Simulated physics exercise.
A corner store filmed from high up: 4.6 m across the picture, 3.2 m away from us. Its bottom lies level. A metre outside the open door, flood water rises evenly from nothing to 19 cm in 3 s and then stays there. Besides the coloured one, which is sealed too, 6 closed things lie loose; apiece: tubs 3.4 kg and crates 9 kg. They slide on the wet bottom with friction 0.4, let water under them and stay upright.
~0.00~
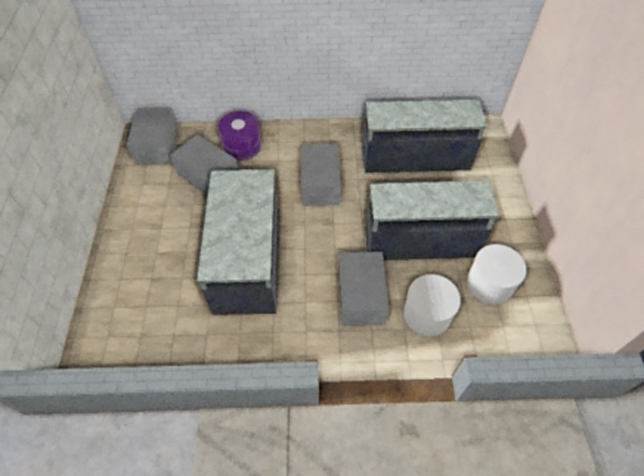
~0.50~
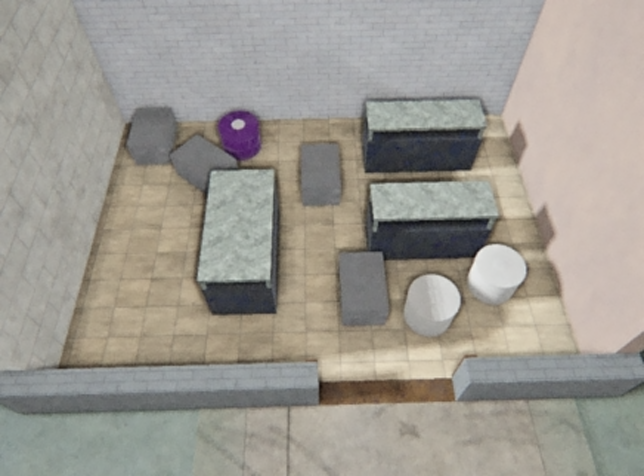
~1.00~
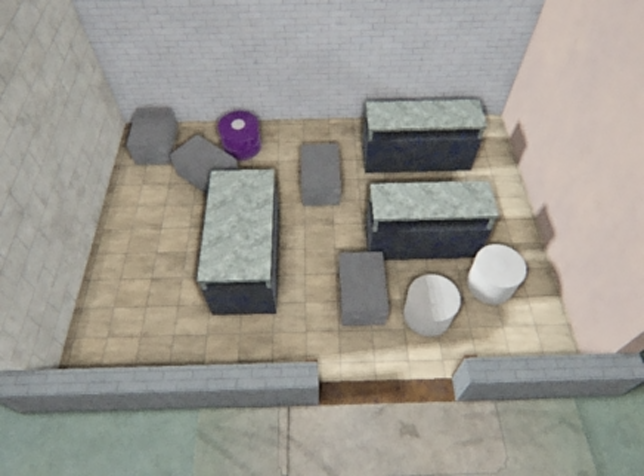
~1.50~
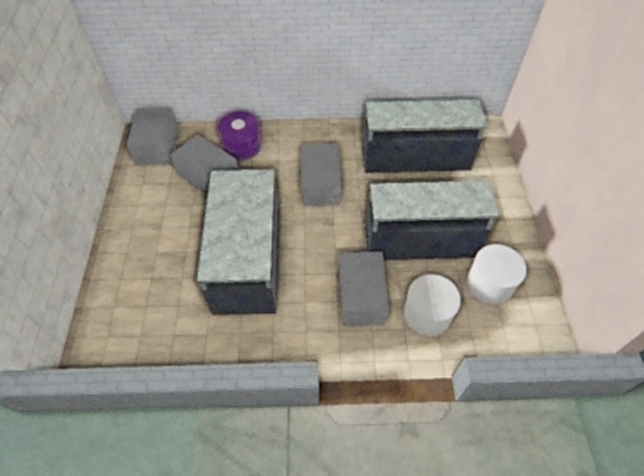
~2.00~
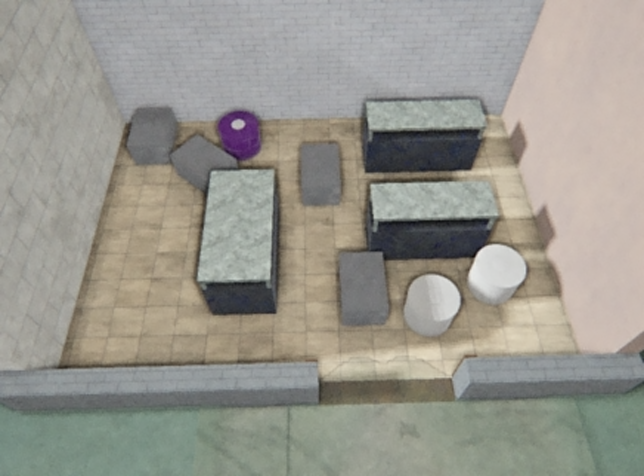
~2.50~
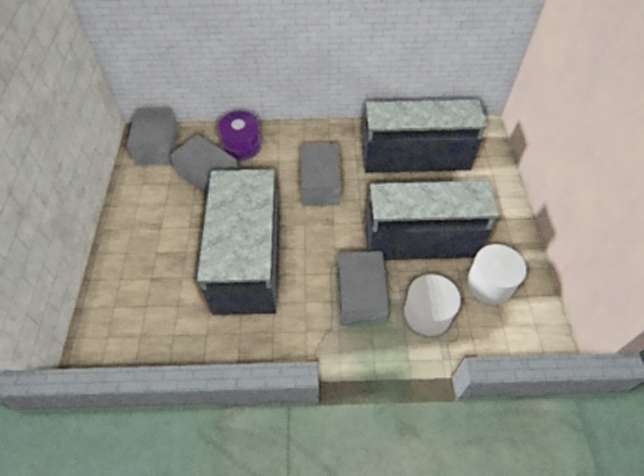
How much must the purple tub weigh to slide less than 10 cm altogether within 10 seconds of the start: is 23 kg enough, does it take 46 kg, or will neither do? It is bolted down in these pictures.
For it, the smaller load will do.
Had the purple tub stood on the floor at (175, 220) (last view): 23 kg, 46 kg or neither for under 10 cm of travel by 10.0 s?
Either load holds.
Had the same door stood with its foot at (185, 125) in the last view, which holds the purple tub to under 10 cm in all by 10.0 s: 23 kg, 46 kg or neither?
In that case the lower weight is enough.
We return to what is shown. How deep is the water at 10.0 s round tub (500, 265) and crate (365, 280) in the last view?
About 9 and 12 cm.
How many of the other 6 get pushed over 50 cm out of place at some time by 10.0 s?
6 of them.
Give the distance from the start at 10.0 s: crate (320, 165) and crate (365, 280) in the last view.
In turn: 80 cm, 150 cm.
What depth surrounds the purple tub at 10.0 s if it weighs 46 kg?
About 7 cm.
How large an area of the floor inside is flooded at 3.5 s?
Roughly 2.5 m2.
After 3.5 s the purple tub would be 0 cm from its start with 23 kg and 0 cm from its start with 46 kg; 0 cm of water round it then.
After 4.5 s the purple tub would be 0 cm from its start with 23 kg and 0 cm from its start with 46 kg; 0 cm of water round it then.
After 7.0 s the purple tub would be 0 cm from its start with 23 kg and 0 cm from its start with 46 kg; 7 cm of water round it then.
After 10.0 s the purple tub would be 0 cm from its start with 23 kg and 0 cm from its start with 46 kg; 7 cm of water round it then.
